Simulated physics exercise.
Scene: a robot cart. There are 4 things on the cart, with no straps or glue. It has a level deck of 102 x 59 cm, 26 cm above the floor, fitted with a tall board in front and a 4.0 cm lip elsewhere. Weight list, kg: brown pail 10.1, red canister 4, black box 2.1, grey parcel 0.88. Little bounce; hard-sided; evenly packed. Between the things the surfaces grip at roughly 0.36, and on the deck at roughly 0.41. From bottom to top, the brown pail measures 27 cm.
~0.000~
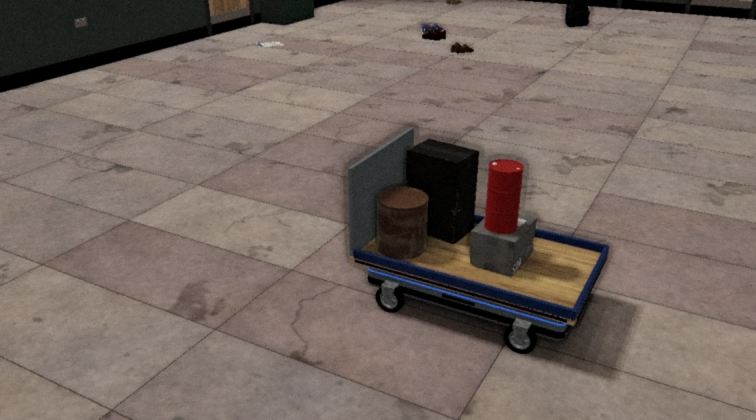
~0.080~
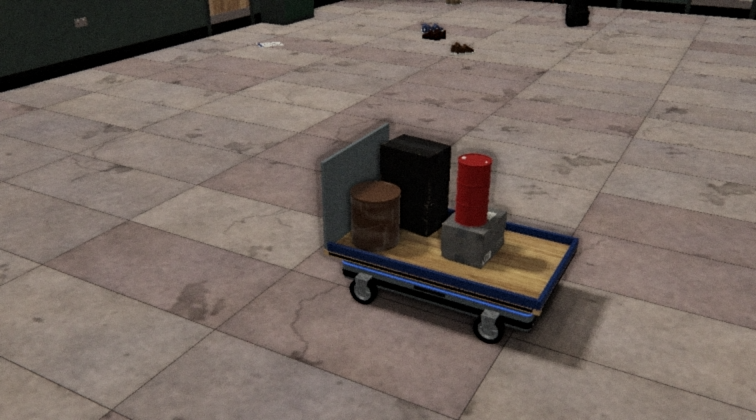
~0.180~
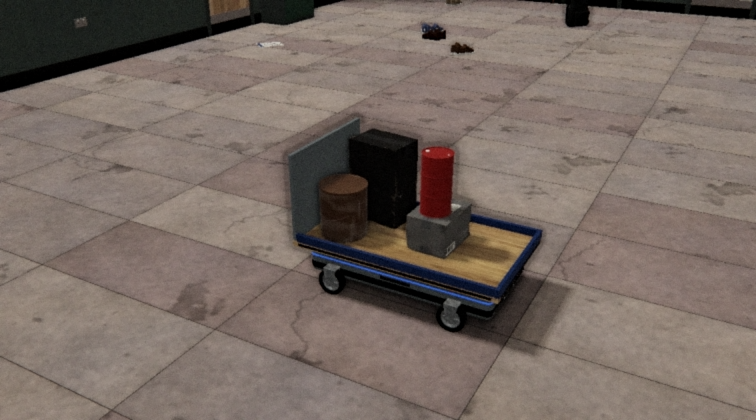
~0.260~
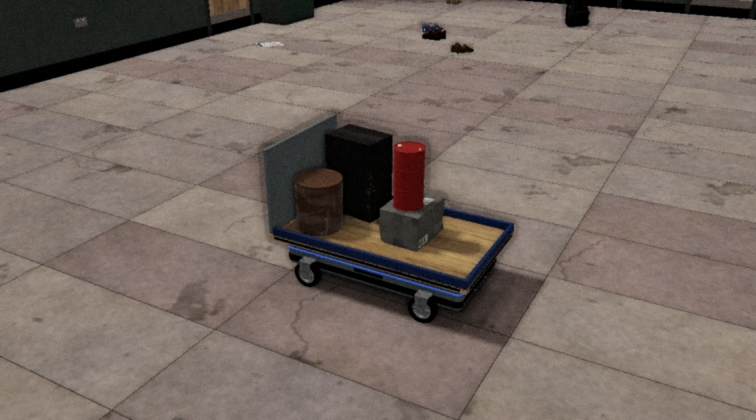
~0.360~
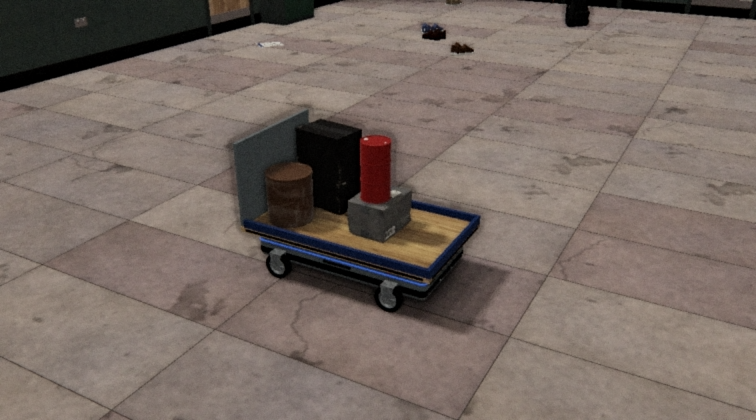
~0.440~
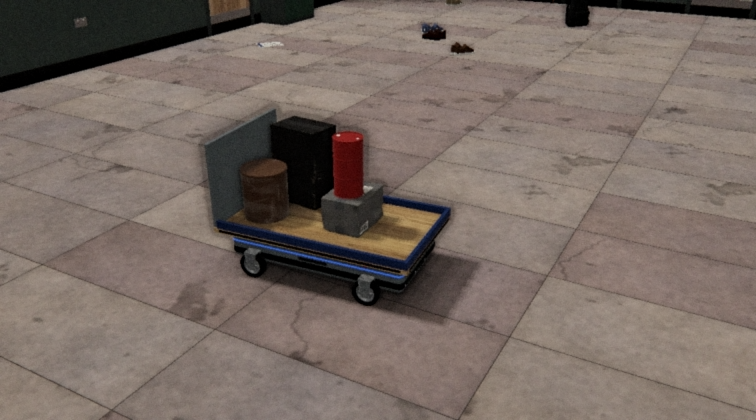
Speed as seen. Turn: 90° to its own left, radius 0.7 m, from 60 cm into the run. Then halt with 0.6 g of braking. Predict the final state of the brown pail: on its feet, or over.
Balanced.
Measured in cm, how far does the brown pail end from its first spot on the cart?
Roughly 6 cm.
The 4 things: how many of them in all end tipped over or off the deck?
The count comes out at 2.
By 0.84 s, cart has run 151 cm, turned 63°; brown pail tilted 16° near (99, 247); red canister tilted 11°; black box tilted 21°.
By 1.24 s, cart has run 218 cm, turned 90°; red canister now off the deck; brown pail 5 cm from its spot; black box tilted 60°.
When it is over (2.0 s), off the deck and tipped over, red canister and black box; not toppled but over 10 cm from the start, grey parcel; the last one within 10 cm of the start.
